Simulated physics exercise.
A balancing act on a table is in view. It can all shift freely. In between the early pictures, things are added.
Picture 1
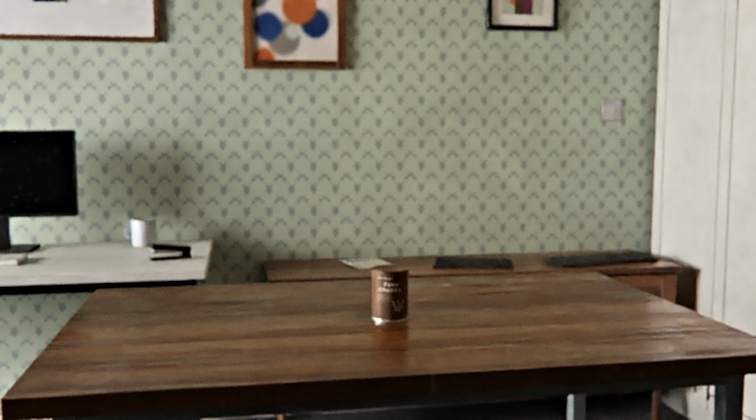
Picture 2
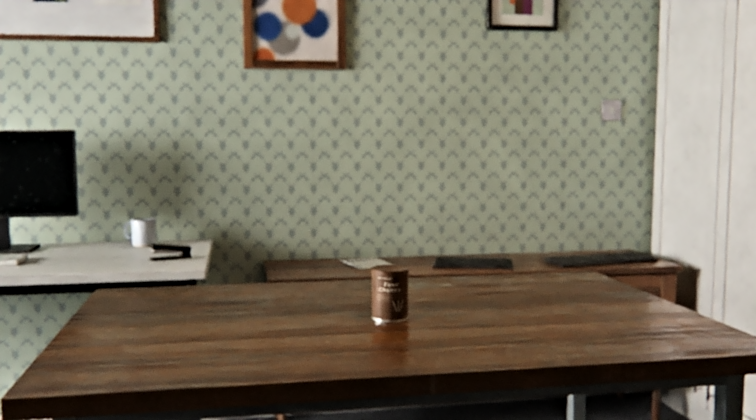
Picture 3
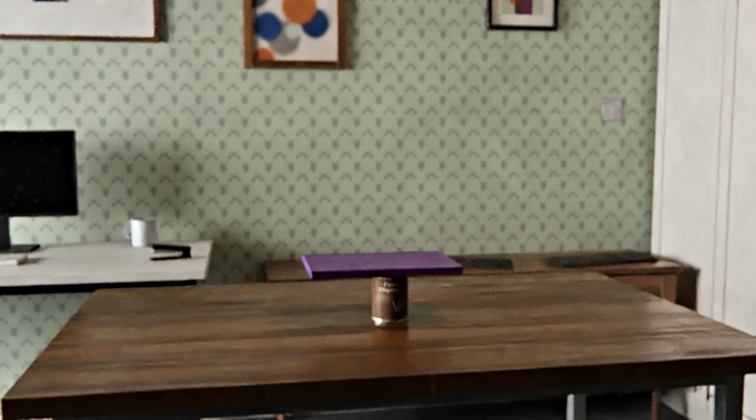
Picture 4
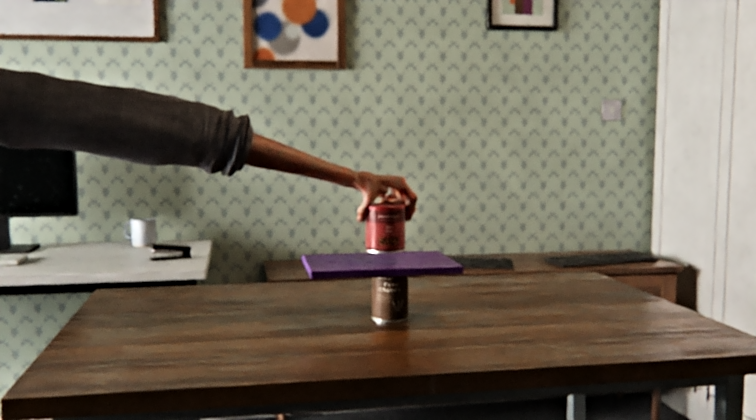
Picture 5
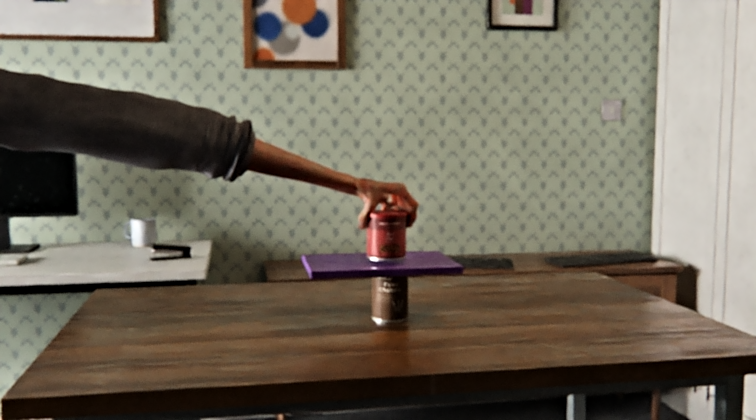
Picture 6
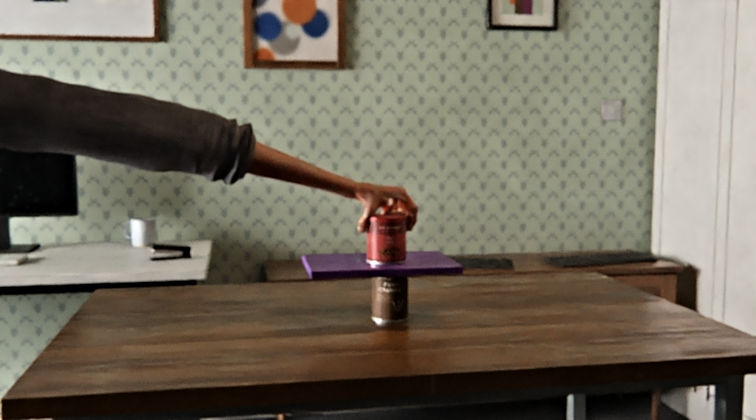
On a dark wooden table in a room with green patterned wallpaper, a small brown tin stands alone, and then a flat purple lid appears on top of it. An arm reaches in from the left, holding a red tin above the lid, then lowers it onto the lid and keeps hold of it.
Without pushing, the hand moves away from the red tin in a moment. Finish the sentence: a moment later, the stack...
It stays put.
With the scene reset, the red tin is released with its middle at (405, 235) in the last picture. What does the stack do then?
After that, it remains intact.
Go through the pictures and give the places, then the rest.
In the first frame, the last thing is not in view yet.
In the second frame, the last thing is not in view yet.
In the third frame, the last thing is not in view yet; purple lid (379, 264).
In the fourth frame, still above its spot; red tin (385, 228); purple lid (379, 264).
In the fifth frame, still above its spot; red tin (387, 235); purple lid (379, 264).
In the sixth frame, set down, still held; red tin (387, 238); purple lid (379, 264).
Then, 0.50 s later than the last frame, all is still.
Then, 1.30 s later than the last frame, red tin resting near (387, 239).
When it is over, all 3 as before. End places, in pixels of the last picture, red tin near (387, 239). The stack keeps its balance.
